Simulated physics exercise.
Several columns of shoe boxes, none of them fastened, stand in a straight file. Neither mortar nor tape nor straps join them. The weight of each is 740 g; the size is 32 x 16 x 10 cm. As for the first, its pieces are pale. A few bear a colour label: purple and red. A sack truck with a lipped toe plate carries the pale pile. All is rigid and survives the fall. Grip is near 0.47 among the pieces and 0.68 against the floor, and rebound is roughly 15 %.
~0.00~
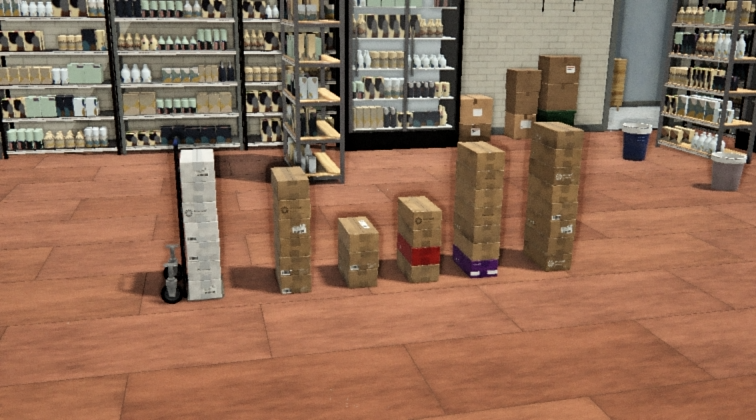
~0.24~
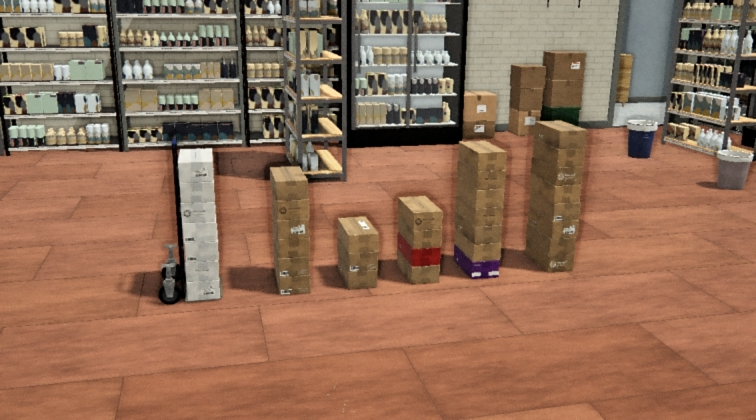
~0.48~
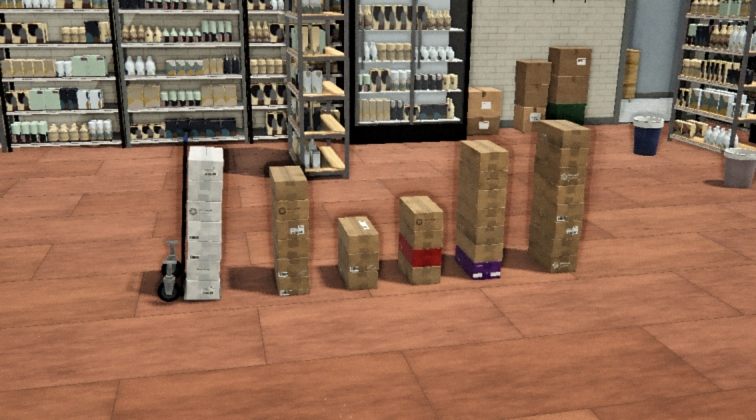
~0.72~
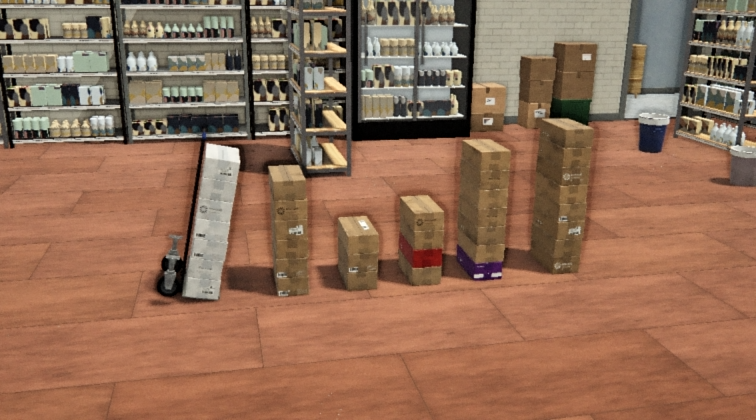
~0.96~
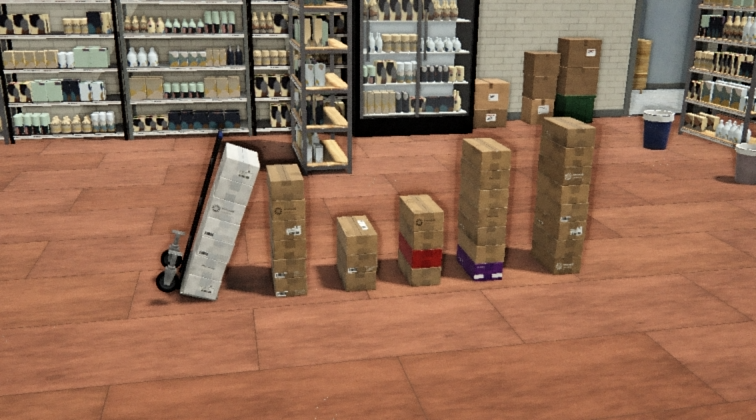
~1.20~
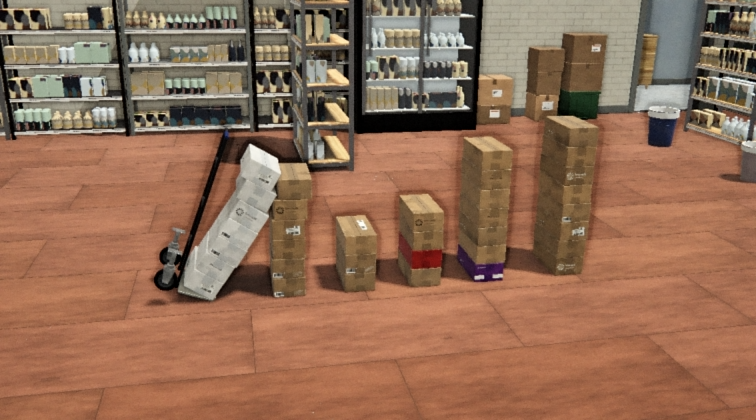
A pale stack of boxes tilting rightward on a hand truck, its upper boxes sliding against the neighbouring brown column in a shop.
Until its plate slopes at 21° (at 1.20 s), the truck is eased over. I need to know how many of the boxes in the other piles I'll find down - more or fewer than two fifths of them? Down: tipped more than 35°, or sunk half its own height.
You will find fewer than two fifths down.
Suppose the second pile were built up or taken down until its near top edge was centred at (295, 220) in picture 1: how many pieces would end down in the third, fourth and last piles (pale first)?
Down by pile: Third 0, fourth 0, last 0.
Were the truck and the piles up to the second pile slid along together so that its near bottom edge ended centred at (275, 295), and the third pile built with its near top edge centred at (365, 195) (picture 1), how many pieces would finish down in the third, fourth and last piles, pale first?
Pile by pile that makes third 4, fourth 0, last 0.
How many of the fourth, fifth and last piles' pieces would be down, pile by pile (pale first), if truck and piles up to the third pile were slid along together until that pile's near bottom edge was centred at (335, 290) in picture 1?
In that case fourth pile 0, fifth pile 0, last pile 0.
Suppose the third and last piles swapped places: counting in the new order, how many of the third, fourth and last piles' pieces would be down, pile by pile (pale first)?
Third 8, fourth 4, last 2.
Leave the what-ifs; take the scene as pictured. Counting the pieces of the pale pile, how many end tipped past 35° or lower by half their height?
7.
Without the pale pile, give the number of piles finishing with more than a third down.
1.
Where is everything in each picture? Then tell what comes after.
In the first picture (each place is the centre of the face we see best; the camera moves round a little), truck frame (177, 177) 0° forward; red box (426, 256); purple box (484, 269); the others all in place.
In the second picture, truck frame (175, 177) 0° forward; purple box (486, 270).
In the third picture, truck frame (184, 174) 5° forward, top of the pale pile leaning 5°; purple box (487, 271); the others all in place.
In the fourth picture, truck frame (199, 171) 12° forward, top of the pale pile leaning 12°; purple box (488, 272); the others all in place.
In the fifth picture, truck frame (212, 169) 18° forward, top of the pale pile leaning 20°; purple box (489, 272); the others all in place.
In the sixth picture, truck frame (216, 169) 21° forward, top of the pale pile leaning 31°; purple box (489, 273); red box (427, 260); 2 have shifted.
By 1.36 s, 7 of the pale pile down; none of the 28 other boxes down, 6 disturbed.
By 1.72 s, 7 of the pale pile down; 6 of the 28 other boxes down.
By 1.96 s, 7 of the pale pile down; 5 of the 28 other boxes down.
When it is over (2.5 s), 7 of the pale pile down; 6 of the 28 other boxes down; red box unmoved; purple box unmoved. That is 21 per cent. In pixels of the last frame, middles, red box near (420, 249), purple box near (480, 262).
